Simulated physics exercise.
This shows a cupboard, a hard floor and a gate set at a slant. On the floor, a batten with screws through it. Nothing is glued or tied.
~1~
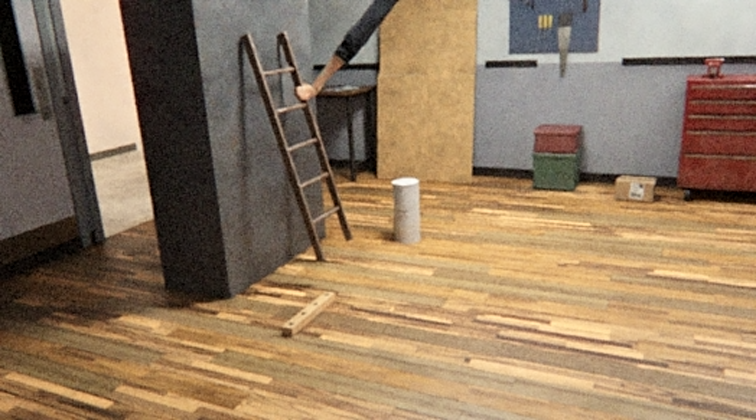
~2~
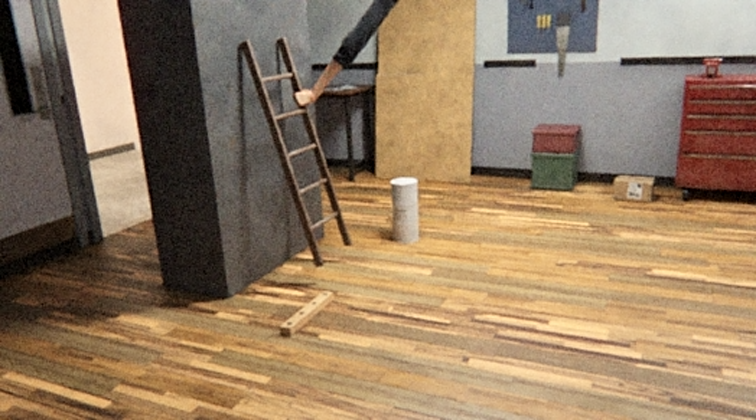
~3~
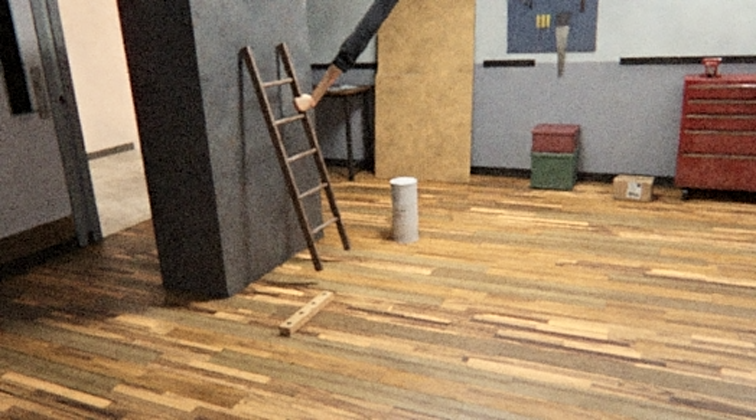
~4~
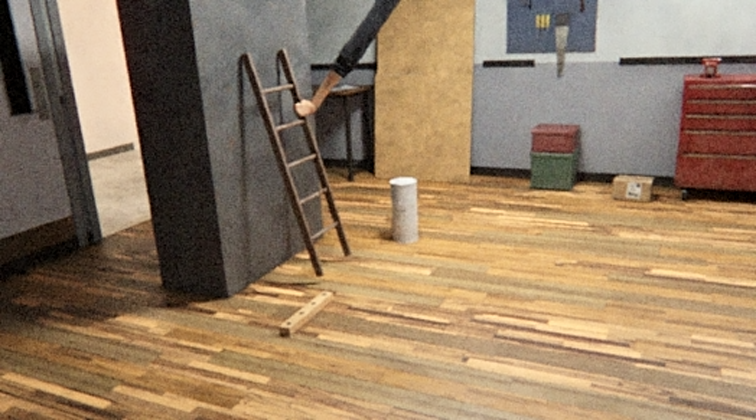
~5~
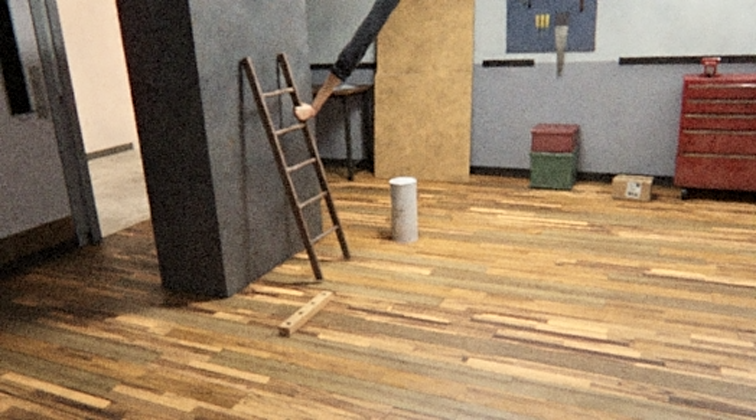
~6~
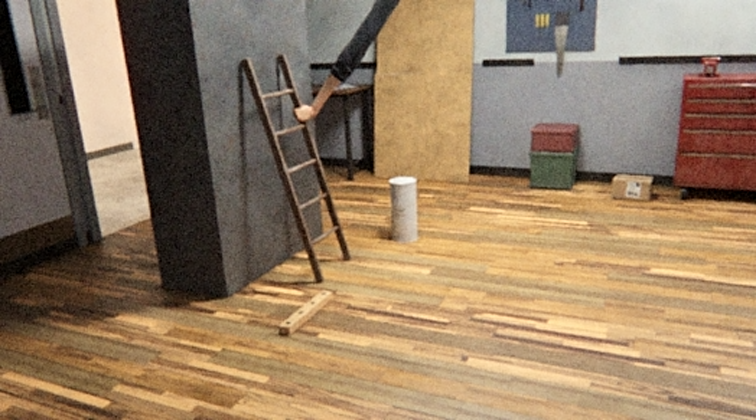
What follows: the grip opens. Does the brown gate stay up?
Outcome: The brown gate stays up.
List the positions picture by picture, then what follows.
In the first frame, still on the way; brown gate (301, 145); batten (310, 313).
In the second frame, still on the way; brown gate (300, 151); white canister (405, 210).
In the third frame, still on the way; brown gate (300, 156); batten (308, 312).
In the fourth frame, still on the way; brown gate (301, 162); white canister (404, 210).
In the fifth frame, still on the way; brown gate (301, 166); batten (307, 312).
In the sixth frame, in place, still held; brown gate (301, 167); white canister (404, 210).
Then, 0.26 s after the last picture, brown gate at rest near (300, 167).
At rest, the brown gate holds its place, near (300, 167); the bystanders in place.
